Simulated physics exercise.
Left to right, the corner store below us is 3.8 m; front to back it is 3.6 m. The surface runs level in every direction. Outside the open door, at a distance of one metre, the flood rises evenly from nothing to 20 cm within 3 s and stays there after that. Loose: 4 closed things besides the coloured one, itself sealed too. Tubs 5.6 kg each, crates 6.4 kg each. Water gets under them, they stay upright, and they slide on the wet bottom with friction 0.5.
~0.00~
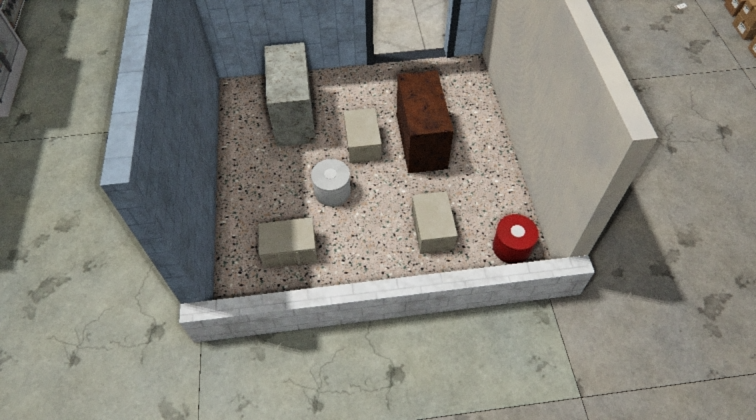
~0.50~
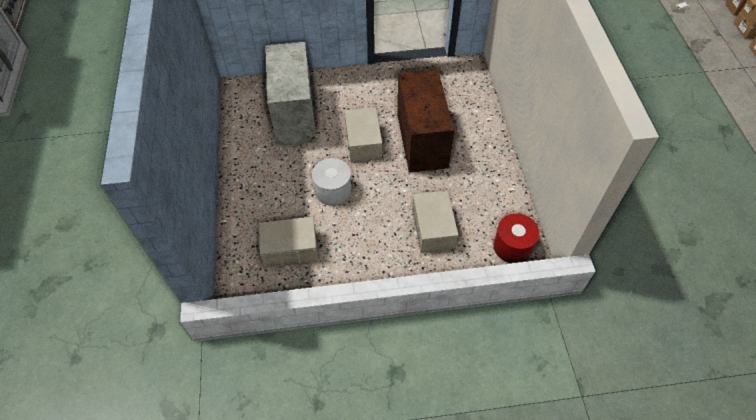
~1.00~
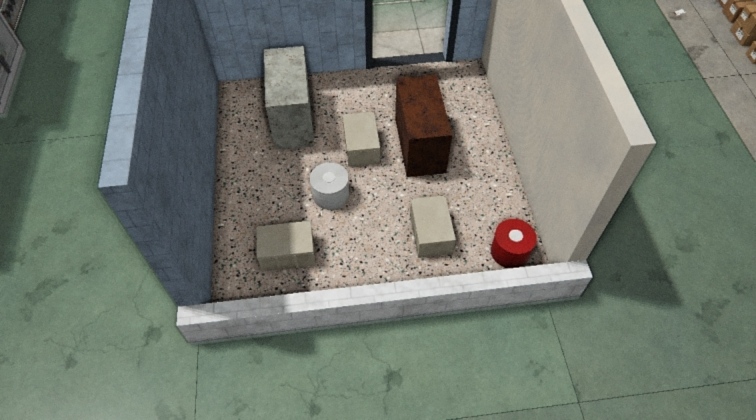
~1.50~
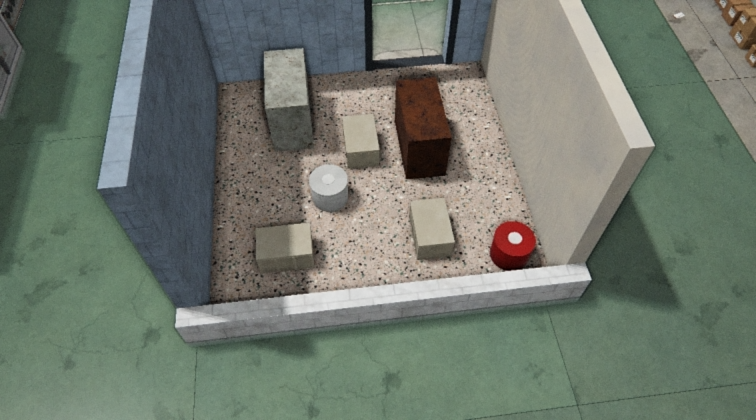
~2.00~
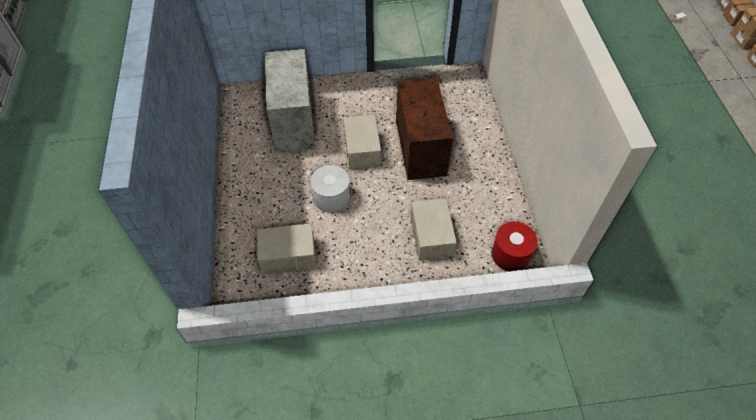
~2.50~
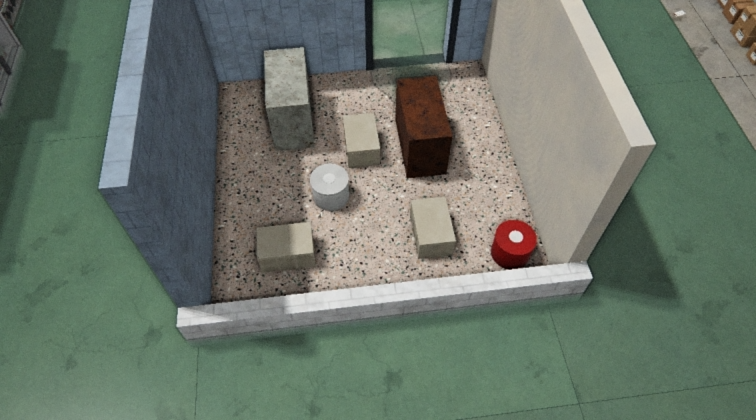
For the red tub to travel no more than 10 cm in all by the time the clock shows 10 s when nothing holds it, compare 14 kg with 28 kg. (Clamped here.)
Extra weight is needed.
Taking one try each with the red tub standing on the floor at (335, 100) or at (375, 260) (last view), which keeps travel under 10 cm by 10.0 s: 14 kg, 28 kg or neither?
Taking them in turn, the lighter mass keeps it, and only the heavier mass keeps it.
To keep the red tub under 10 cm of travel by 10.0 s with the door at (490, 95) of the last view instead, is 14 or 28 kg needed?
In that setup the first mass works.
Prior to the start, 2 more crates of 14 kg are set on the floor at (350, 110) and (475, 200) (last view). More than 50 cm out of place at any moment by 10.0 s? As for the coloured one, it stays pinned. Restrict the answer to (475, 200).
Note: Exceeds it.
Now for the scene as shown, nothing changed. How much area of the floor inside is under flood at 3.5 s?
That flooded area is roughly 3.0 m2.
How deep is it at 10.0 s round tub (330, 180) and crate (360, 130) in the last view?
Depth approx. 12 cm / 10 cm.
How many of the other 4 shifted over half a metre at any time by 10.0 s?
Total: 4.
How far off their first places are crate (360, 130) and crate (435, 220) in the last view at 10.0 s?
They sit 120 cm and 100 cm away, in the order given.
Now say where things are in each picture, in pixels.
The red tub at (518, 231) rests on the ground; 0.0 m2 under water; 0 of 5 have shifted, in the first frame.
The red tub at (519, 231), on the bottom; 0.0 m2 under water; 0 of 5 have shifted, in the second frame.
The red tub at (516, 236) rests on the ground; 0.0 m2 under water; 0 of 5 have shifted, in the third frame.
The red tub at (515, 238), on the bottom; 0.0 m2 under water; 0 of 5 have shifted, in the fourth frame.
The red tub at (517, 239) rests on the ground; water covers 0.2 m2; 0 of 5 have shifted, in the fifth frame.
The red tub at (516, 237) rests on the ground; water covers 0.8 m2; 0 of 5 have shifted, in the sixth frame.
After 3.5 s the red tub would be 0 cm from its start with 14 kg and 0 cm from its start with 28 kg; 0 cm of water round it then.
After 4.5 s the red tub would be 0 cm from its start with 14 kg and 0 cm from its start with 28 kg; 1 cm of water round it then.
After 7.0 s the red tub would be 74 cm from its start with 14 kg and 0 cm from its start with 28 kg; 8 cm of water round it then.
After 10.0 s the red tub would be 177 cm from its start with 14 kg and 0 cm from its start with 28 kg; 10 cm of water round it then.
